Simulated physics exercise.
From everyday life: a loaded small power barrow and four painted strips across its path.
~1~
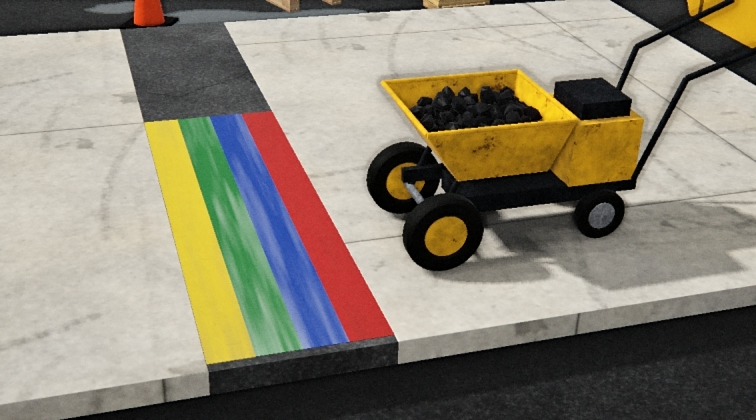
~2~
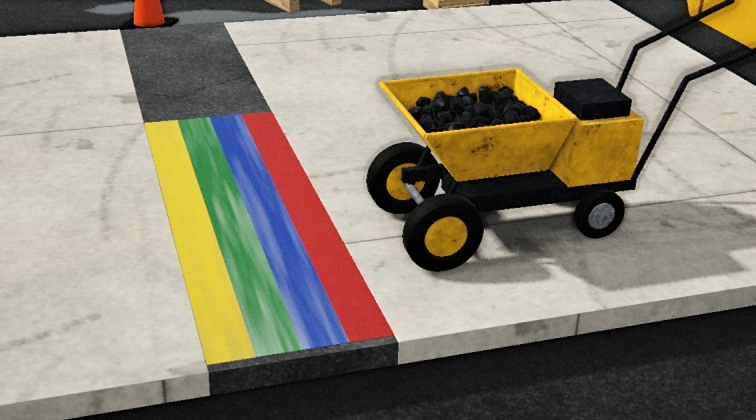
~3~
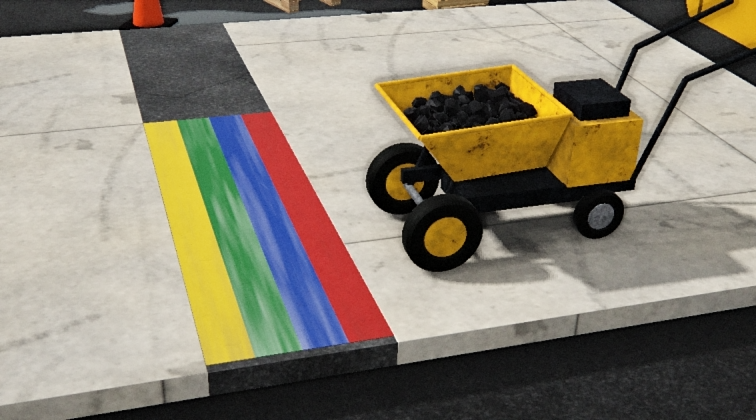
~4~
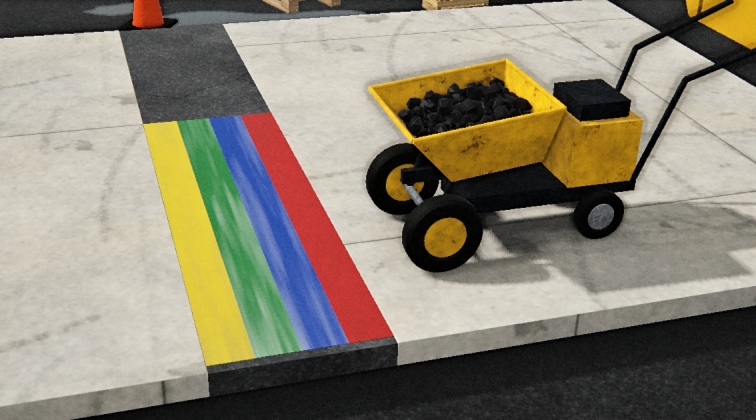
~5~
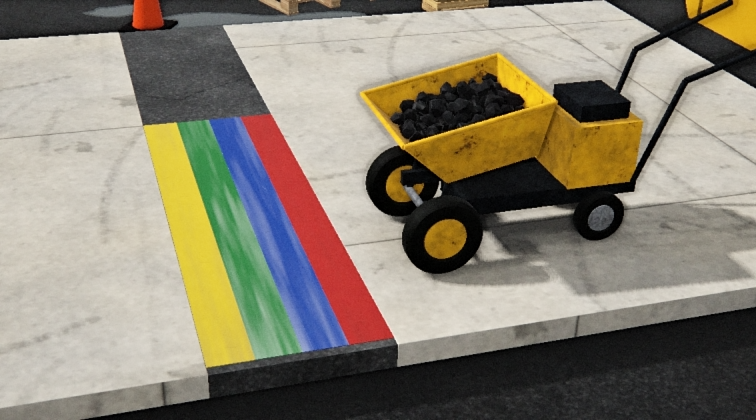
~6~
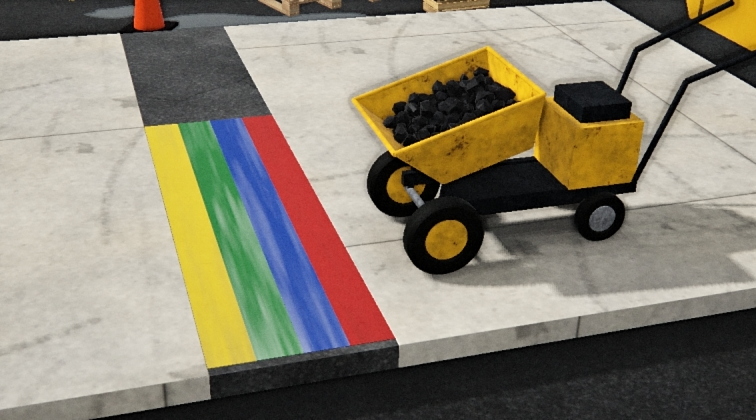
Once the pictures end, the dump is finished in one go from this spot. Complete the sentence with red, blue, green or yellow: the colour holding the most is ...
The colour holding the most is blue.
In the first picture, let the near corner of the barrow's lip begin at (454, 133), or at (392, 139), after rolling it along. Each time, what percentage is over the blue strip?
Roughly 30 per cent first, then roughly 30 per cent.
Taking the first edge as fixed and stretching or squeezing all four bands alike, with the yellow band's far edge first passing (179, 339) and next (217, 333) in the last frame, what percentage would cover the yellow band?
10 per cent, then 10 per cent, roughly.
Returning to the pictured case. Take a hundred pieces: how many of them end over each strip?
The red strip gets close to 20, the blue strip close to 40, the green strip close to 20 and the yellow strip close to 10.
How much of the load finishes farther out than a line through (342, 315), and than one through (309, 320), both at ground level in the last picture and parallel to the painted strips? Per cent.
In order: Near 80 %, then 50 %.
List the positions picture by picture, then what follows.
Lip of the skip near (427, 135), level; top of the load near (480, 110), lumps of coal; red strip near (355, 305); blue strip near (312, 311); green strip near (267, 318); yellow strip near (221, 324), in the first picture.
Lip of the skip near (426, 136), level; top of the load near (478, 110), in the second picture.
Lip of the skip near (420, 138), tipped barely; top of the load near (486, 108), in the third picture.
Lip of the skip near (413, 142), tipped a little; top of the load near (497, 105), in the fourth picture.
Lip of the skip near (404, 147), tipped a little; top of the load near (489, 102), in the fifth picture.
Lip of the skip near (395, 154), tipped clearly; top of the load near (479, 98); red strip near (356, 308); blue strip near (312, 315); green strip near (268, 322); yellow strip near (222, 329), in the sixth picture.
Shortly afterwards, skip tipped steeply; the whole lot in the skip.
Next, skip tipped steeply; the bulk in the skip; only a few over the red strip; a little over the blue strip; only a few over the green strip; only a few over the yellow strip; only a few falling.
Some moments later, skip tipped right over; near a quarter in the skip; a little over the red strip; near a third over the blue strip; near a quarter over the green strip; a little over the yellow strip; only a few off the paint.
In the end, skip tipped right over; a little in the skip; near a quarter over the red strip; near a third over the blue strip; near a quarter over the green strip; a little over the yellow strip; a little off the paint.
